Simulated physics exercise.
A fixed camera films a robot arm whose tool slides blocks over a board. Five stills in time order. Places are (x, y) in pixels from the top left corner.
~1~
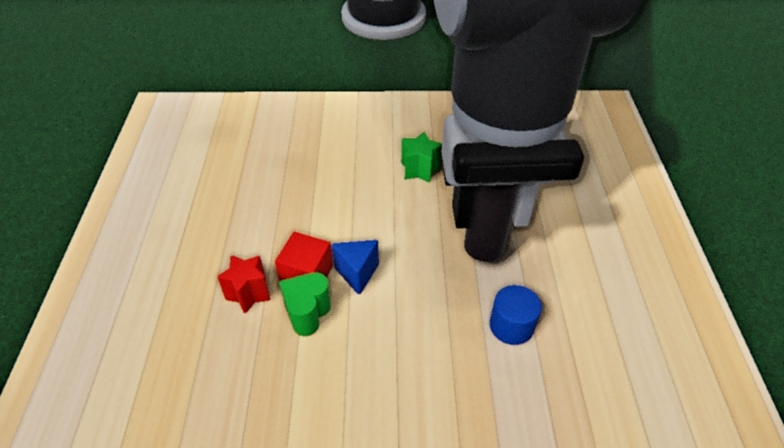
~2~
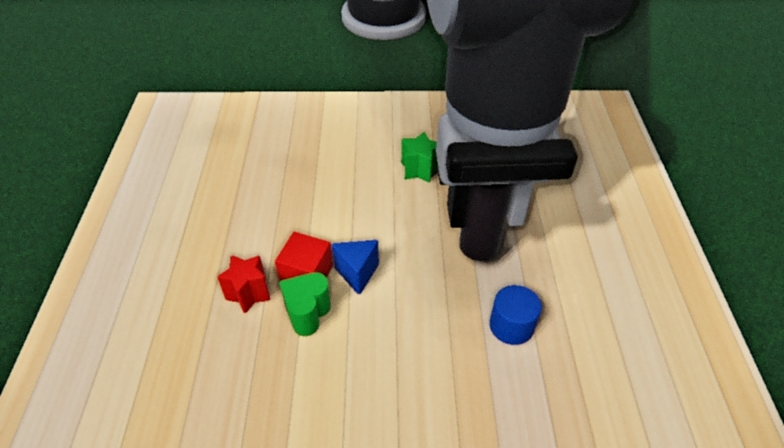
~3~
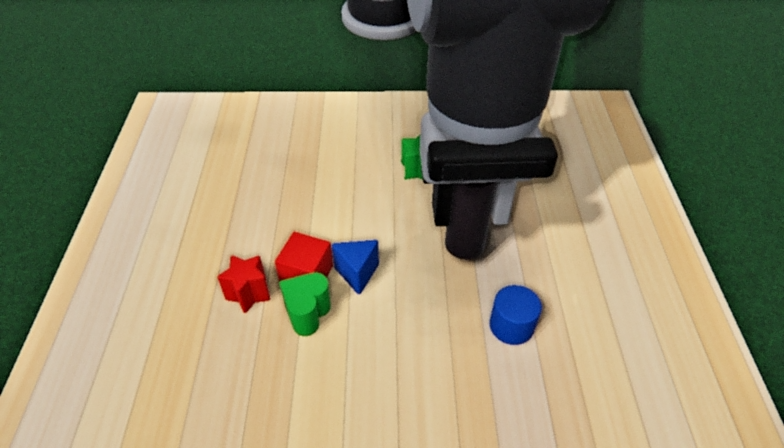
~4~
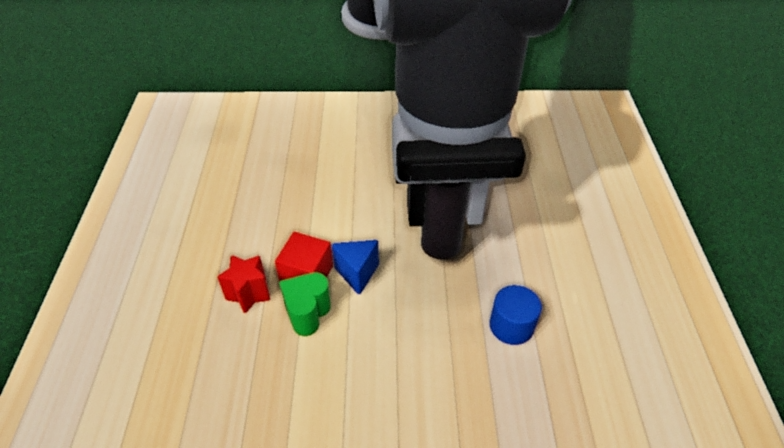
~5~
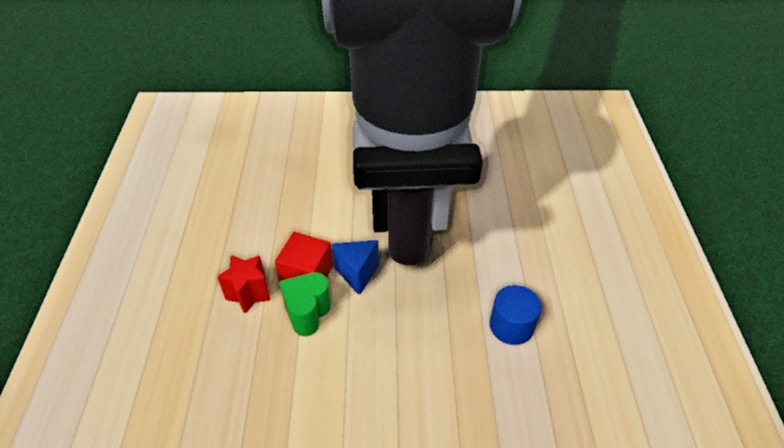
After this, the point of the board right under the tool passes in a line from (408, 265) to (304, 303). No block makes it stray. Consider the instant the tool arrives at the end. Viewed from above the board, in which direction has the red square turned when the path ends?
From above, the turn goes anticlockwise.
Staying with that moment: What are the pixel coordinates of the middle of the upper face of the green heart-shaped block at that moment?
I'd guess (268, 314).
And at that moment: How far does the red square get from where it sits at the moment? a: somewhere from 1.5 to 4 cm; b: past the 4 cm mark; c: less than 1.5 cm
Option a.
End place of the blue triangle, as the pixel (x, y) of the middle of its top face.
Its top middle is near (314, 242).
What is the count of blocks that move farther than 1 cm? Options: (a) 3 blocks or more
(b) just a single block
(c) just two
That would be a.
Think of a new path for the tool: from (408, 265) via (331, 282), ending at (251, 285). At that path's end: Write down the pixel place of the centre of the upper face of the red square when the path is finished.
Near (222, 236).
The first path, step by step. One third of the way, tool at (373, 263); red square at (289, 250), turned 20° anticlockwise; blue triangle at (335, 250).
Two thirds of the way, tool at (338, 276); red square at (280, 246), turned 40° anticlockwise; green heart-shaped block at (299, 294); blue triangle at (317, 244), turned 20° clockwise.
At the end, tool at (301, 289); red star unmoved; red square at (276, 246), turned 30° anticlockwise; green heart-shaped block at (268, 314), turned 30° anticlockwise; blue triangle at (314, 242), turned 30° clockwise.
